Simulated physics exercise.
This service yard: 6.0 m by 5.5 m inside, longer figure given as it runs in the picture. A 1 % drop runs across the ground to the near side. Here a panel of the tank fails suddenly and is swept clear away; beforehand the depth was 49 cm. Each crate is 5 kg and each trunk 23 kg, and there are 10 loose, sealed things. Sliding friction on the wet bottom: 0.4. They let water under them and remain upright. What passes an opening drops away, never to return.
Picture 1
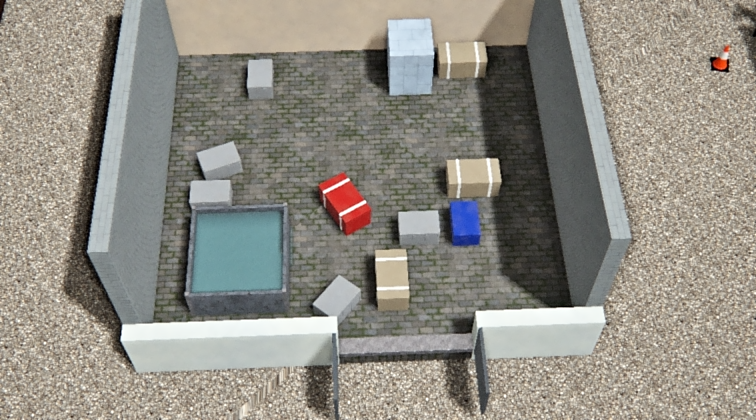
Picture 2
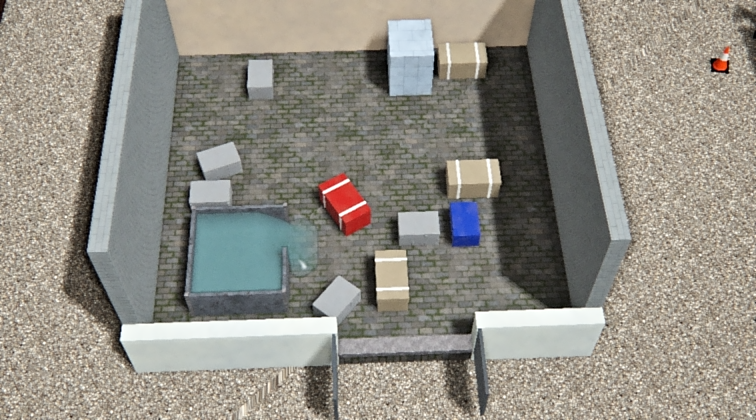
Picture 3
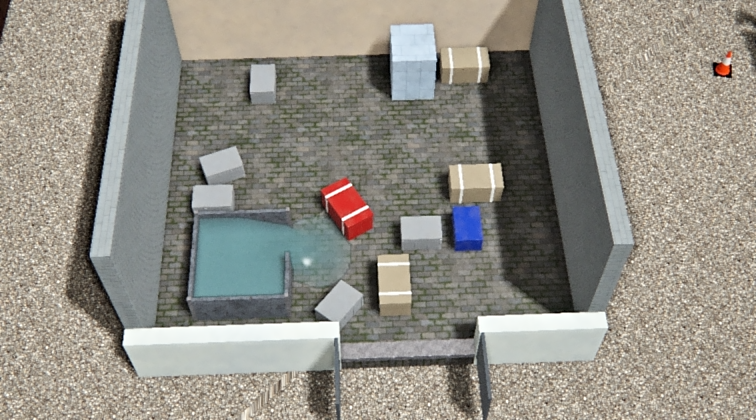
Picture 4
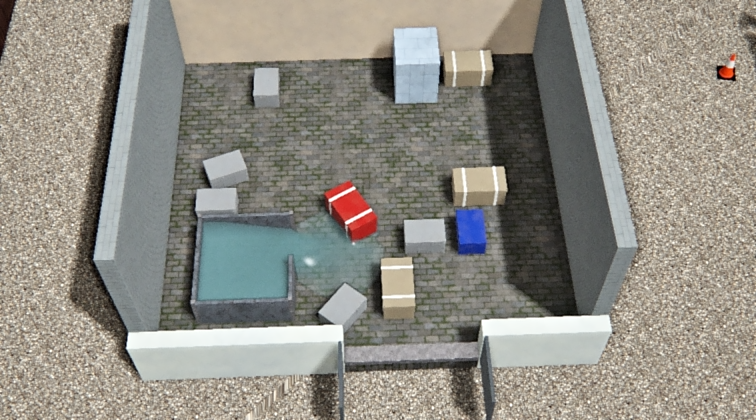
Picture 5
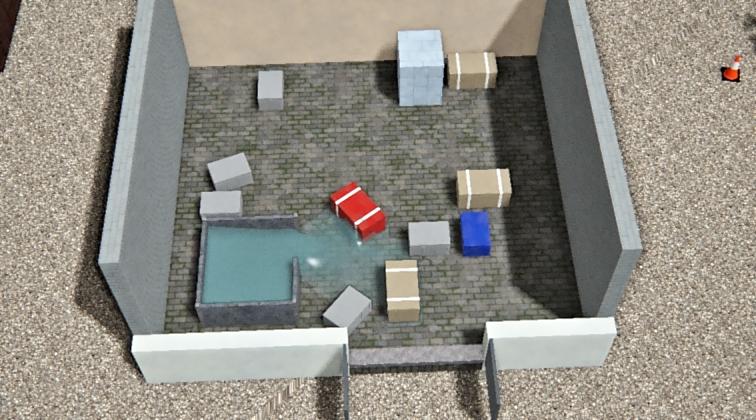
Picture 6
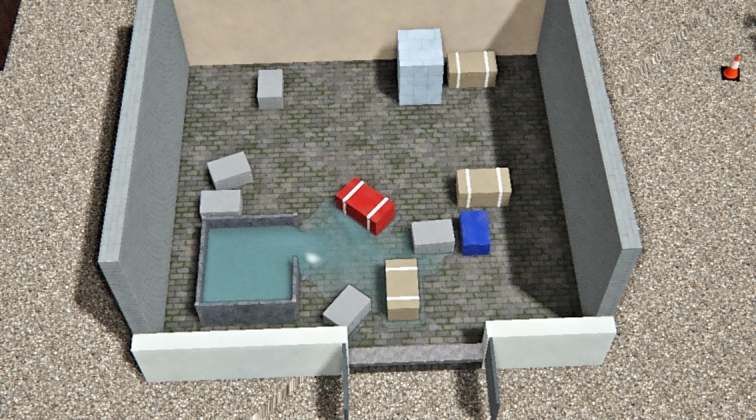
In this clip, water pours from an opening in the right side of a square tank in a walled yard and spreads rightward across the paving among scattered boxes, then the red trunk turns and shifts slightly to the right.
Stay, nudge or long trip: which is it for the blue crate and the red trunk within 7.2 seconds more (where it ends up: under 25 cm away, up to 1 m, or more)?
My prediction: The blue crate is pushed well clear; the red trunk is pushed well clear.
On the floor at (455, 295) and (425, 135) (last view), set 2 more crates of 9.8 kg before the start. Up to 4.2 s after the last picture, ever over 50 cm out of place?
Beyond the mark, below the mark.
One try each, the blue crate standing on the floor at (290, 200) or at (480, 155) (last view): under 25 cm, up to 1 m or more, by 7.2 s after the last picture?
In that order: It hardly budges; it goes a long way.
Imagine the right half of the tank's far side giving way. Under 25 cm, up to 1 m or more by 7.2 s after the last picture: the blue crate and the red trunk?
If so, the blue crate remains in place, the red trunk remains in place.
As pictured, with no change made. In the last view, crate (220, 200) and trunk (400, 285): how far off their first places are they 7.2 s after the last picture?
In turn: 0 cm, 100 cm.
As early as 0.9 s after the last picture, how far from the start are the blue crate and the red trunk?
I'd guess about 40 cm and 140 cm by that point.
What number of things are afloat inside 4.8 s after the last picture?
At that instant the tally stands at 2.
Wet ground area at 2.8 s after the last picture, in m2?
Wet area: Approx. 19 m2.
Then, 0.9 s after the last picture the blue crate is near (502, 221), 0.4 m from its start, aground; the red trunk is near (412, 155), 1.3 m from its start, aground; 0 of 10 are out; 1 afloat.
Then, 2.8 s after the last picture the blue crate is near (552, 194), 1.3 m from its start, afloat; the red trunk is near (442, 114), 2.3 m from its start, aground; 0 of 10 are out; 2 afloat.
Then, 4.8 s after the last picture the blue crate is near (551, 194), 1.3 m from its start, afloat; the red trunk is near (442, 114), 2.3 m from its start, aground; 0 of 10 are out; 2 afloat.
Then, 7.2 s after the last picture the blue crate is near (551, 195), 1.3 m from its start, afloat; the red trunk is near (442, 114), 2.3 m from its start, aground; 0 of 10 are out; 2 afloat.
